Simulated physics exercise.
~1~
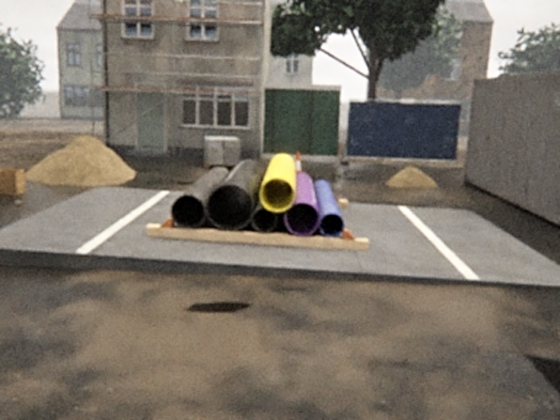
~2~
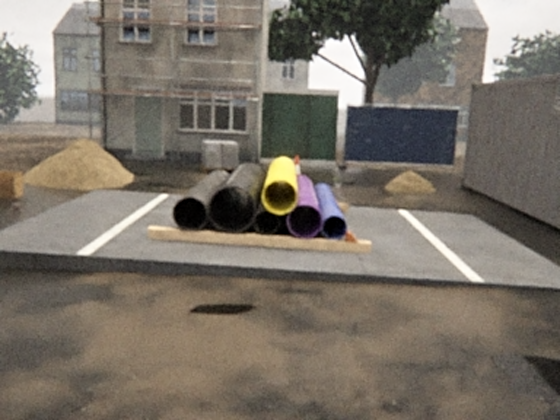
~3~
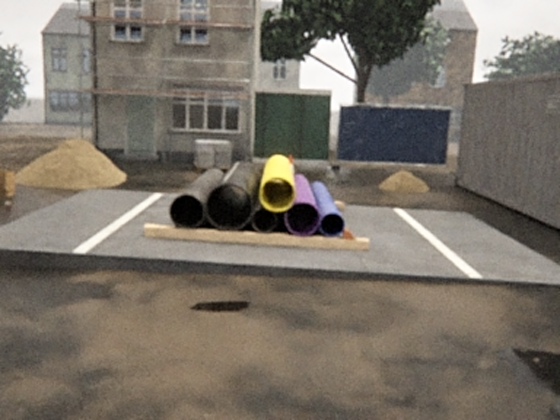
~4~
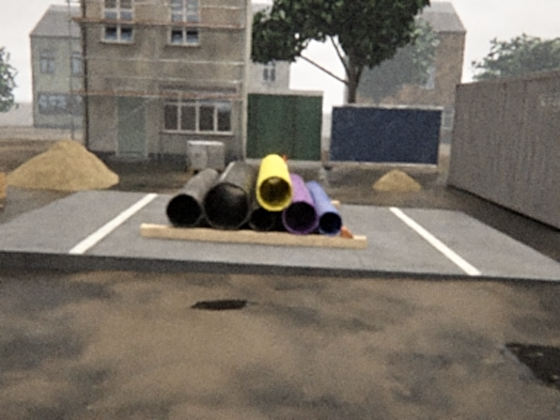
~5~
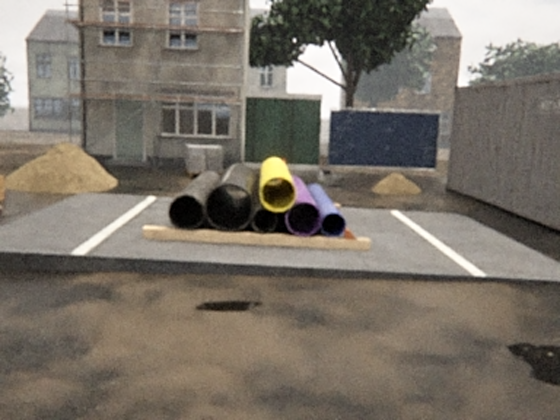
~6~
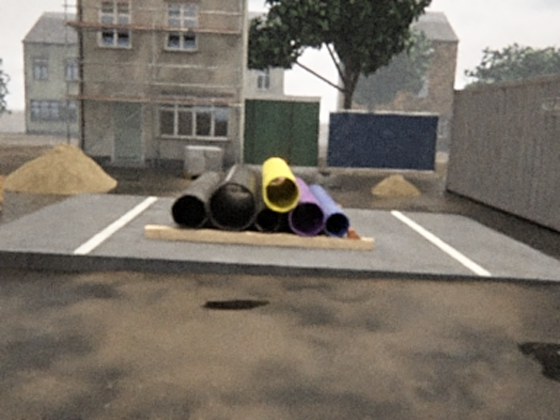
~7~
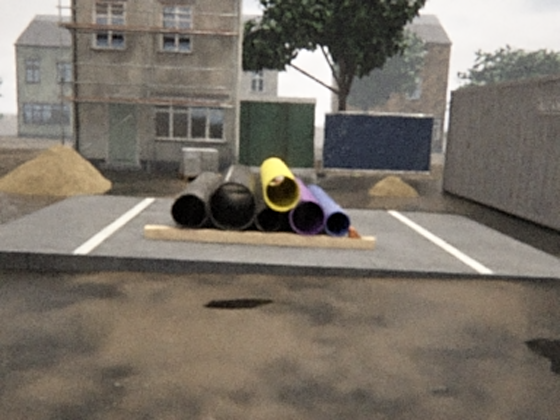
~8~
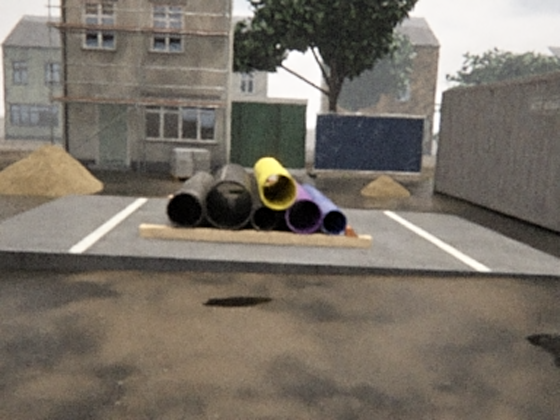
Nothing in the stack of pipes rolls as the view, from the front at a slight height, drifts gently sideways across a building yard. The hollow pipes rest on a pale timber bearer on a grey concrete pad, with dark ones at the left, a yellow one on top, and purple and blue ones at the right. A white line marks the pad on each side, and behind stand a scaffolded house, a tree, sand heaps, and green and blue containers. The background shifts slowly leftward while the pile holds its shape. At the end, yellow still sits on top, purple and blue remain below, and no pipe has crossed a line.
